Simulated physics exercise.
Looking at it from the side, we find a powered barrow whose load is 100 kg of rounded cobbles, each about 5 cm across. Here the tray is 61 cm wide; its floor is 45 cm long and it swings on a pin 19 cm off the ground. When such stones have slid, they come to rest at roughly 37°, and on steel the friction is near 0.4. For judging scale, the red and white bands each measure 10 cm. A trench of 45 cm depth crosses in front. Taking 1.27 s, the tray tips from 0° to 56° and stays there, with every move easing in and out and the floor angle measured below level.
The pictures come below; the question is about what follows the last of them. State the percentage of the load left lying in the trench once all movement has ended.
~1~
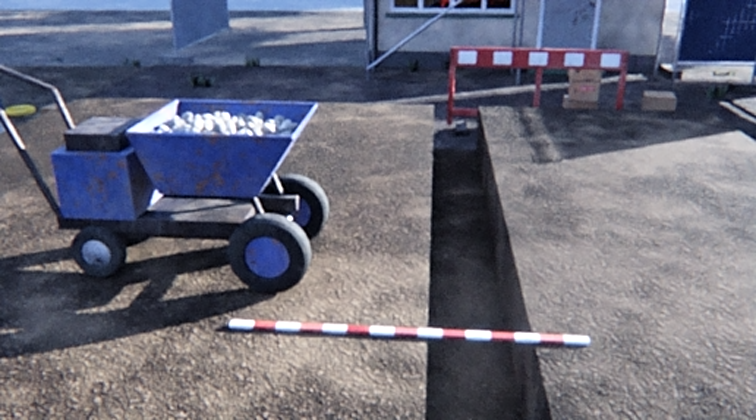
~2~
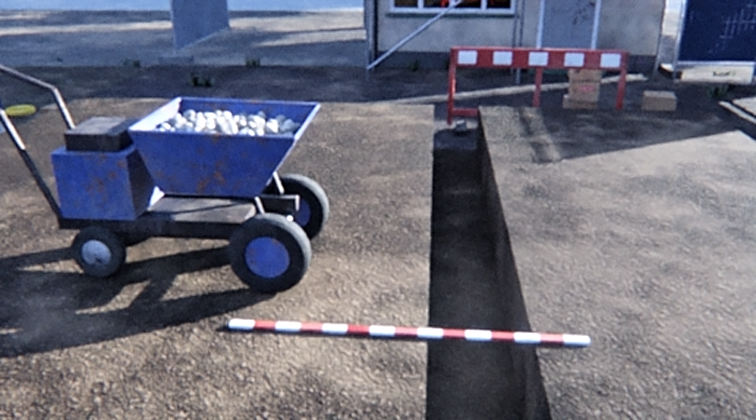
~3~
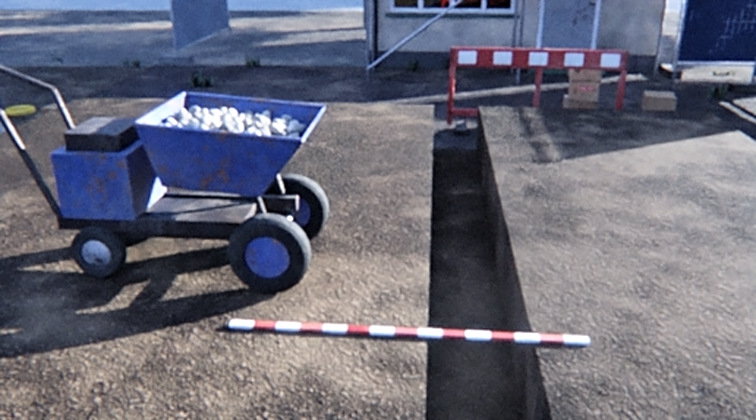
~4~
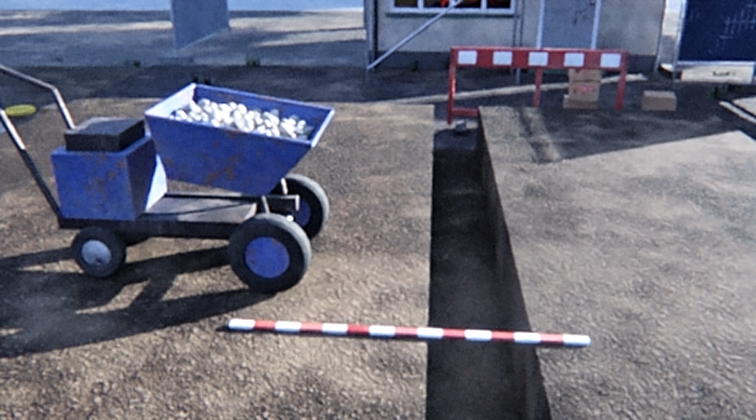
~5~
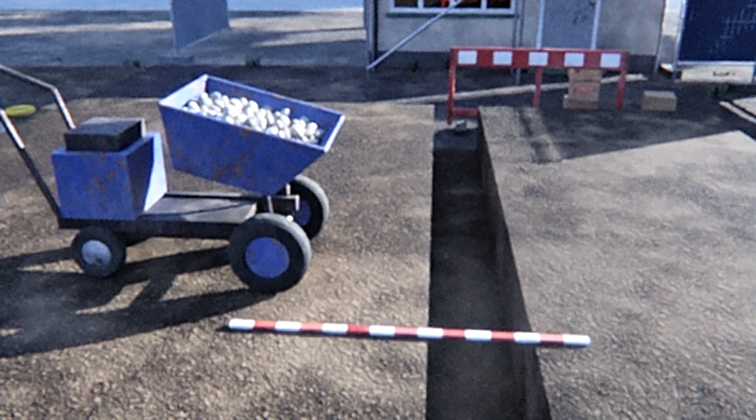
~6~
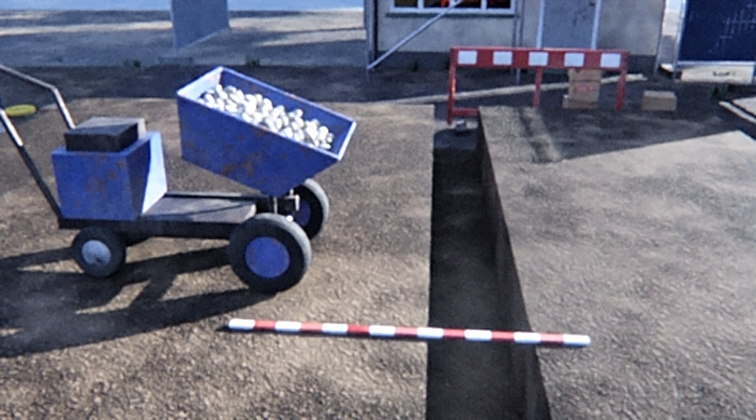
The share left there is about 25 per cent.
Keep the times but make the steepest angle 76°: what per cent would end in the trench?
In that case around 90 percent.
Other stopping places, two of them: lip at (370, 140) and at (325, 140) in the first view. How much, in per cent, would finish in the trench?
About 35 per cent from the first spot, about 35 from the second.
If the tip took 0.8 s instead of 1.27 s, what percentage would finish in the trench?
It would be near 30 percent.
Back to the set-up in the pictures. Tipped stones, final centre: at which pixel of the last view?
The middle should be near (463, 349).
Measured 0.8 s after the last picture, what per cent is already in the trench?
About 0 per cent by then.
Then, 0.4 s after the last picture the floor is at 47°, 100 % in the tray; the foremost stones are at (364, 180).
Then, 0.8 s after the last picture the floor is at 56°, 92 % in the tray, 6 % short of the trench, 2 % in the trench; the foremost stones are at (446, 266).
Then, 1.2 s after the last picture the floor is at 56°, 76 % in the tray, 10 % short of the trench, 14 % in the trench; the foremost stones are at (506, 352).
Then, 3.1 s after the last picture the floor is at 56°, 64 % in the tray, 11 % short of the trench, 25 % in the trench; the foremost stones are at (507, 343).
